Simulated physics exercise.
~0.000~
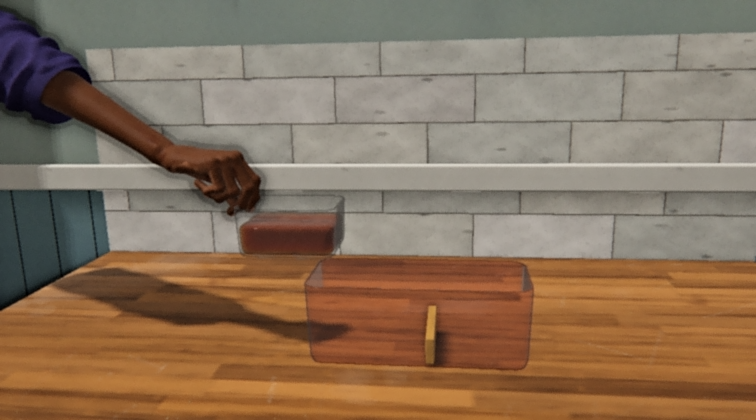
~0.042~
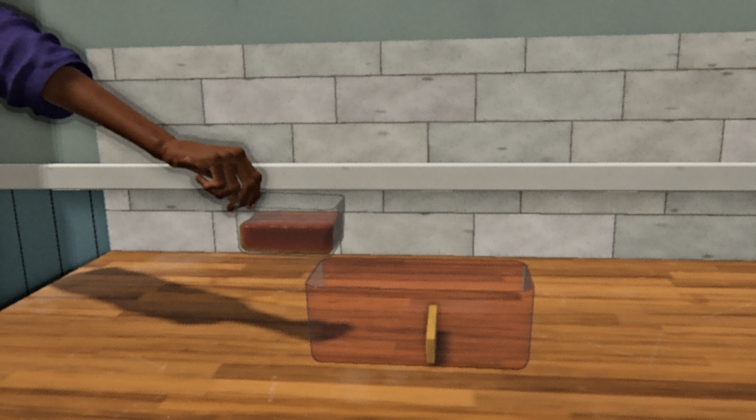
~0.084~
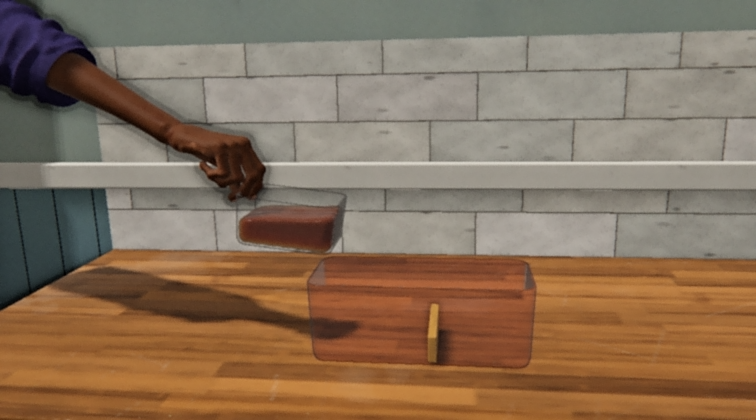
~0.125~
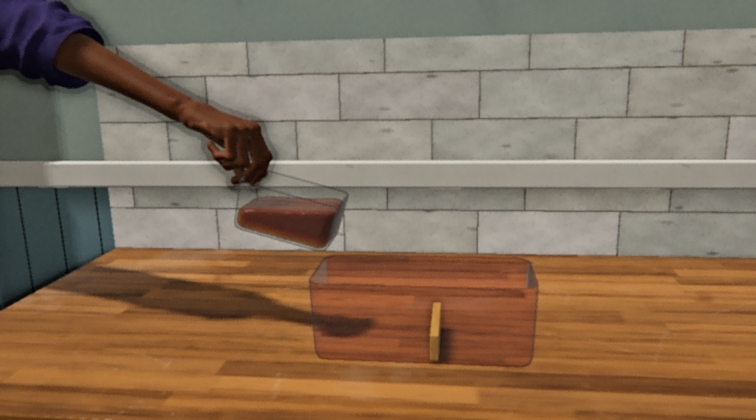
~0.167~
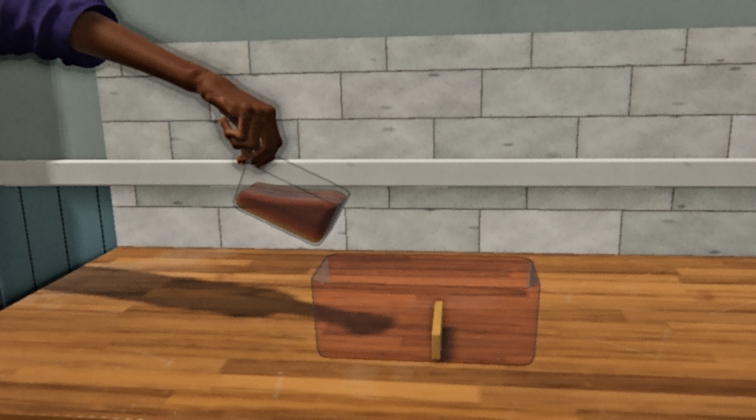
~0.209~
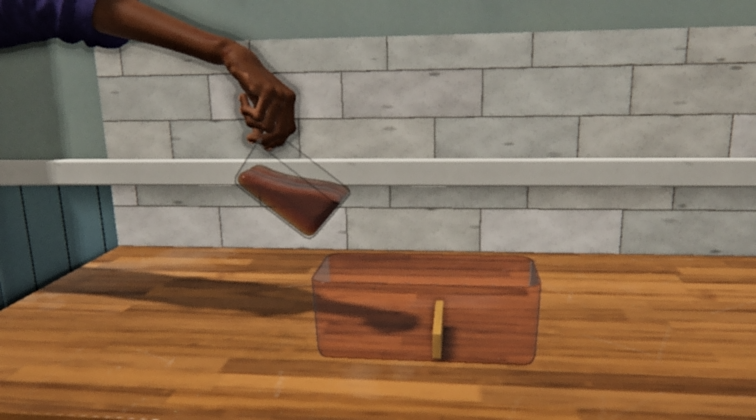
Brown hand gradually tilting a clear food box of reddish-brown tea rightward above a long transparent basin on a wooden counter.
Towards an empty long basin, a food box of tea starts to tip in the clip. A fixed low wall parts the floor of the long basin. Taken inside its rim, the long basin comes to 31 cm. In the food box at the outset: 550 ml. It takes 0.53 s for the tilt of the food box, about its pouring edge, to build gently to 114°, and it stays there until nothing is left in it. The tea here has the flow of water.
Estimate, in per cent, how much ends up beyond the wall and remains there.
Roughly 24 % ends up beyond the wall.
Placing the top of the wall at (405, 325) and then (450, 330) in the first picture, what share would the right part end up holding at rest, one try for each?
60 per cent first, 20 per cent second.
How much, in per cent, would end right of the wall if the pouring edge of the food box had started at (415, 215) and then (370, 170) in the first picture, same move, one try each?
70 then 60 %.
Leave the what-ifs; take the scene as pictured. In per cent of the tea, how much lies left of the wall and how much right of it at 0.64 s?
About 62 % left, 26 % right.
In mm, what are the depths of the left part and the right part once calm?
18 mm left, 8 mm right.
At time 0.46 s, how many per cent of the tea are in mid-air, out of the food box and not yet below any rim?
Near 62 per cent at that moment.
By 0.46 s the tilt is 108° and 28 per cent is still to pour, 10 is left of the wall and 0 right of it.
By 0.64 s the tilt is 114° and 2 per cent is still to pour, 63 is left of the wall and 26 right of it.
By 0.82 s the tilt is 114° and 0 per cent is still to pour, 66 is left of the wall and 21 right of it.
By 1.03 s the tilt is 114° and 0 per cent is still to pour, 70 is left of the wall and 22 right of it.
At rest 68 per cent lies left of the wall, 24 right of it and 8 outside.
